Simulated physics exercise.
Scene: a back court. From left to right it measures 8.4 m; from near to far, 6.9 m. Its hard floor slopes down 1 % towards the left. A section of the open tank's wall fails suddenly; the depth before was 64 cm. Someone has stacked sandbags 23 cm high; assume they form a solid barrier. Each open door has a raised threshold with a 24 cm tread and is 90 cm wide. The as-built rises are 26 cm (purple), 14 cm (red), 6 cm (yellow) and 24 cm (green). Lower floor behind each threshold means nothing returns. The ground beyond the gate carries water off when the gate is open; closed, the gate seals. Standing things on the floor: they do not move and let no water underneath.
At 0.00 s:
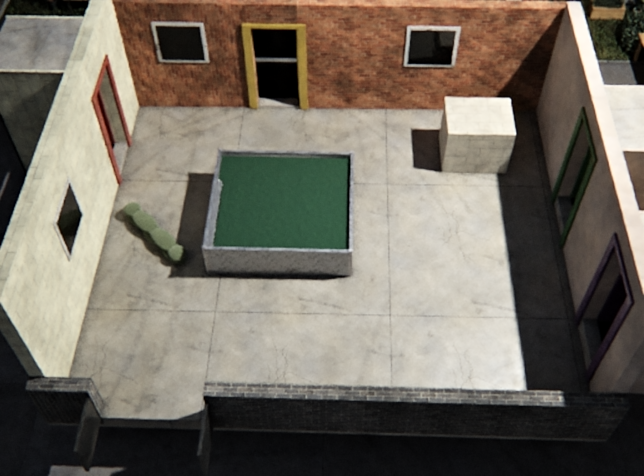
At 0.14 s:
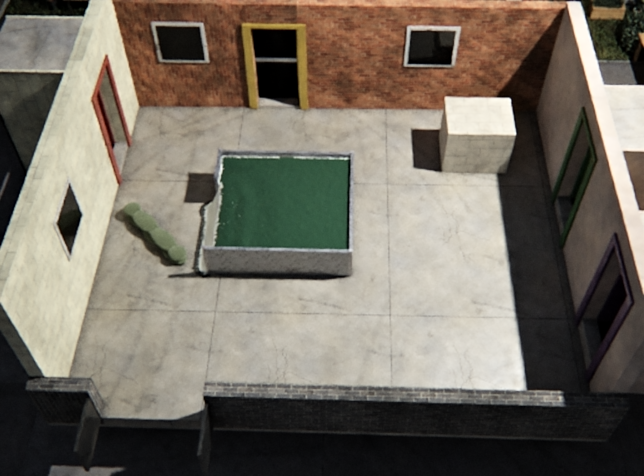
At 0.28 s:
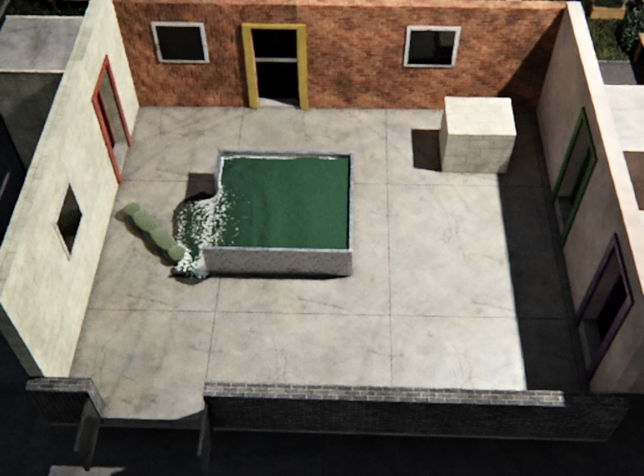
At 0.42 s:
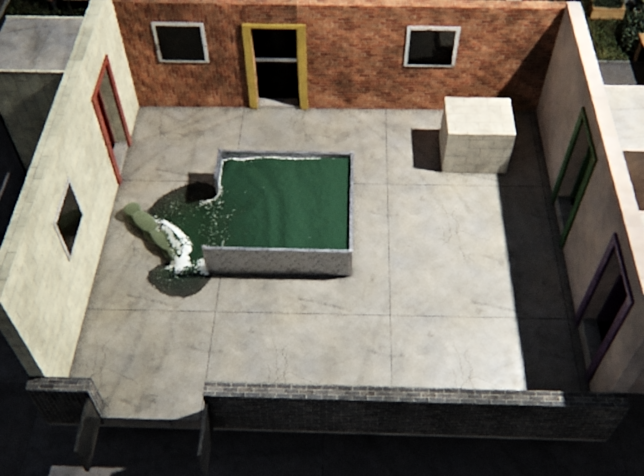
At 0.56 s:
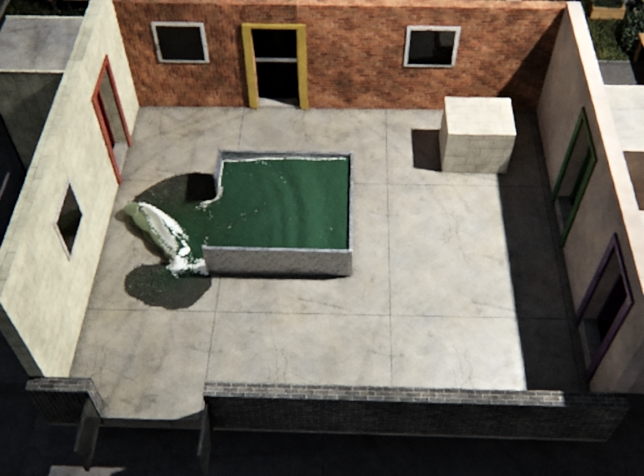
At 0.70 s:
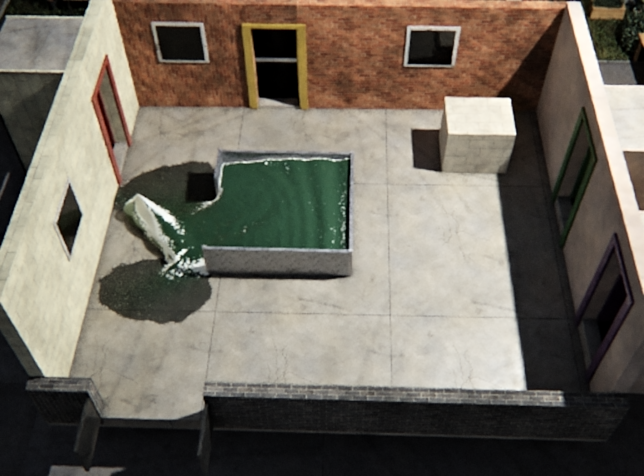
In a walled court with a pale floor, the left side of a raised tank of green water gives way, and foaming water pours out, strikes the low green barrier, and spreads in dark patches around both its ends.
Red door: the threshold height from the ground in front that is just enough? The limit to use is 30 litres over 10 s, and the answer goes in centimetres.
22 cm.
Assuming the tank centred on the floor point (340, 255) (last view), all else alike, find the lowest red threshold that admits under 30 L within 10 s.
You'd need some 13.5 cm.
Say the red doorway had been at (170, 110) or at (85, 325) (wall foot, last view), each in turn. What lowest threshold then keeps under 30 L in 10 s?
Roughly 34 cm for the first and 13.5 cm for the second.
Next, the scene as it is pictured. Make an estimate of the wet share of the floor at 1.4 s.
Some 15 per cent is wet.
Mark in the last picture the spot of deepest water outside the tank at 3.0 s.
Near pixel (136, 119).
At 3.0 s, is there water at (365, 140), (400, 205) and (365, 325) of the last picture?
First bone-dry, second bone-dry, third bone-dry.
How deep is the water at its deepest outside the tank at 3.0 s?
Max depth: Near 42 cm.
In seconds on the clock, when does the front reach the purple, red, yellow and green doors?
For purple it's 8.5 s, for red 1.0 s, for yellow 2.6 s, and for green 6.5 s.
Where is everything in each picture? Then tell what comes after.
The open tank at (282, 201) is whole and still, 64 cm deep; the red door at (113, 127) is dry, in the first frame.
The gap is at (215, 229), the front 0.3 m out at (198, 264); the back of the open tank holds 64 cm, in the second frame.
The front is at (177, 217), 0.8 m from the gap at (215, 230); 1.1 m2 of floor is wet, 64 cm left at the back, in the third frame.
The front is at (149, 217), 1.3 m from the gap at (215, 230); 2.1 m2 of floor is wet, 64 cm left at the back, in the fourth frame.
The front is at (136, 202), 1.6 m from the gap at (215, 231); 3.1 m2 of floor is wet, 64 cm left at the back, in the fifth frame.
Water pours out at (215, 230) and has run 2.1 m, to (116, 195); about 5 cm deep outside, 58 cm at the back; the red door at (113, 127), 2.8 m from the gap, is still 0.6 m from the nearest water, in the sixth frame.
After 1.4 s water covers 15 % of the floor, deepest (46 cm) near (190, 251); 24 cm at the red door, 7 litres in over its 14 cm threshold.
After 3.0 s water covers 30 % of the floor, deepest (42 cm) near (136, 119); 23 cm at the red door, 79 litres in over its 14 cm threshold.
After 10.0 s water covers 90 % of the floor, deepest (12 cm) near (123, 170); 12 cm at the red door, 129 litres in over its 14 cm threshold.
At the red door as built, the water arrived by 1.0 s and peaked near 25 cm at 2.2 s.
Run again over the same 10 s with other heights there, 62 litres in over 18.5 cm, 16 litres over 24.5 cm. The limit of 30 litres is kept from about 22 cm up.
